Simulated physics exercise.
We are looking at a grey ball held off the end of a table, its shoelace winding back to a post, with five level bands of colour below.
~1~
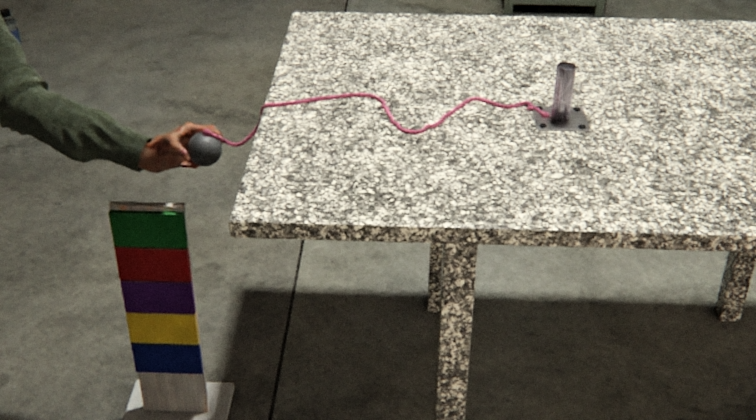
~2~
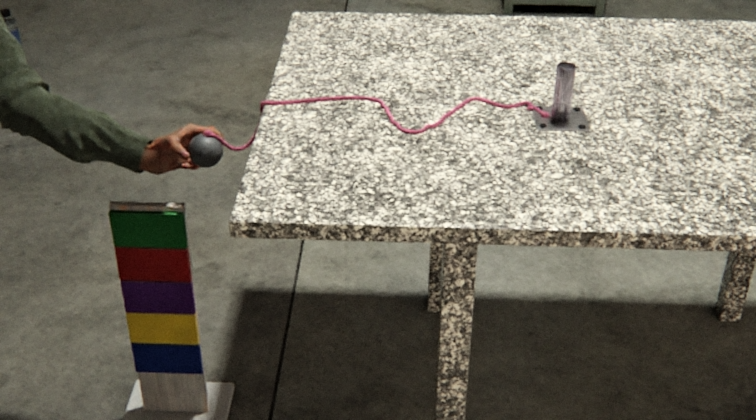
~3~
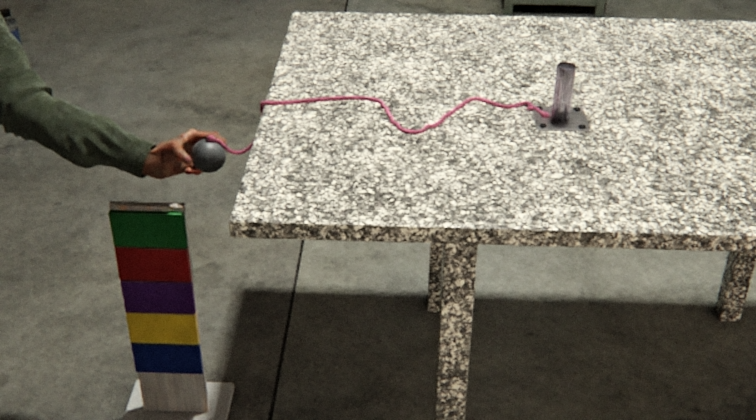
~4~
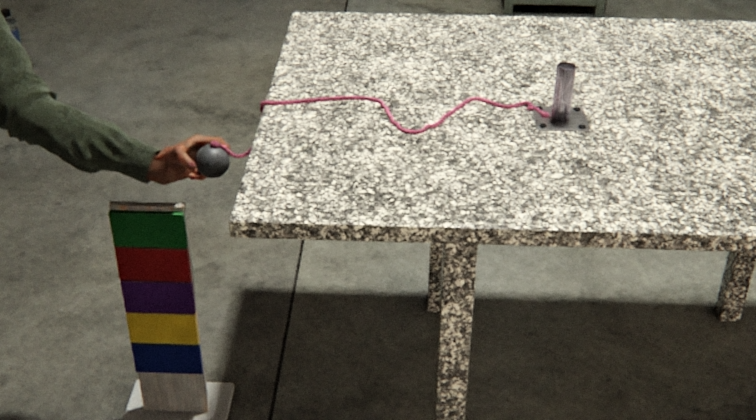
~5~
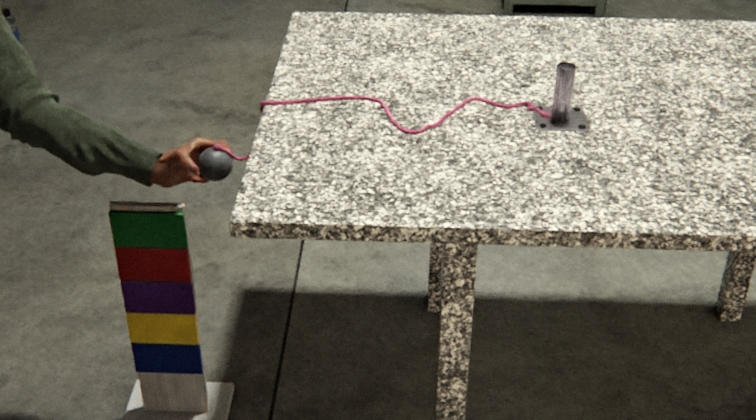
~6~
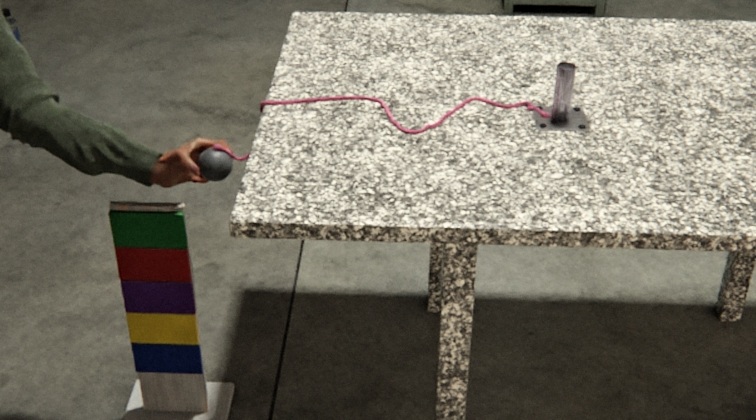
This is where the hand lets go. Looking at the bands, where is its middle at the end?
Its middle is at the purple band.
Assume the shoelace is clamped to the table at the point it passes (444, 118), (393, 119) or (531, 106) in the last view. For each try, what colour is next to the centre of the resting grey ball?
In order: Red; green; purple.
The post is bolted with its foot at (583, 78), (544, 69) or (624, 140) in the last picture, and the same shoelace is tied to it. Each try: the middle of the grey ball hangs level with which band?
In turn, red, then purple, then red.
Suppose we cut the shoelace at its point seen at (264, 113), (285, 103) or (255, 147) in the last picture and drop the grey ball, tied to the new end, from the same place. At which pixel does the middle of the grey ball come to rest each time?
Cut 1: About (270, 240). Cut 2: About (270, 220). Cut 3: About (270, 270).
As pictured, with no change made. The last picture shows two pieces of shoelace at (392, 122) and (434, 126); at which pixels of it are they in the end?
Roughly at (309, 111), and the other roughly at (367, 112).
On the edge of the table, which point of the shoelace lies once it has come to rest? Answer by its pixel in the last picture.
Go for the one at (377, 100).
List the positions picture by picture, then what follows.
Grey ball (205, 149); green (148, 231); red (153, 266); purple (158, 298); yellow (162, 330); blue (167, 360), in the first picture.
Grey ball (206, 151); shoelace through (521, 104) (456, 110) (400, 128) (350, 98) (267, 107), in the second picture.
Grey ball (209, 155), in the third picture.
Grey ball (212, 161); shoelace through (521, 104) (456, 110) (400, 128) (350, 98) (267, 107), in the fourth picture.
Grey ball (215, 164), in the fifth picture.
Grey ball (216, 164); shoelace through (521, 104) (456, 110) (400, 128) (350, 98) (267, 107), in the sixth picture.
Soon after, ball near (274, 282); level with red.
Then, ball near (268, 299); level with purple.
At rest, ball near (272, 300); level with purple. The shoelace holds its middle at purple.
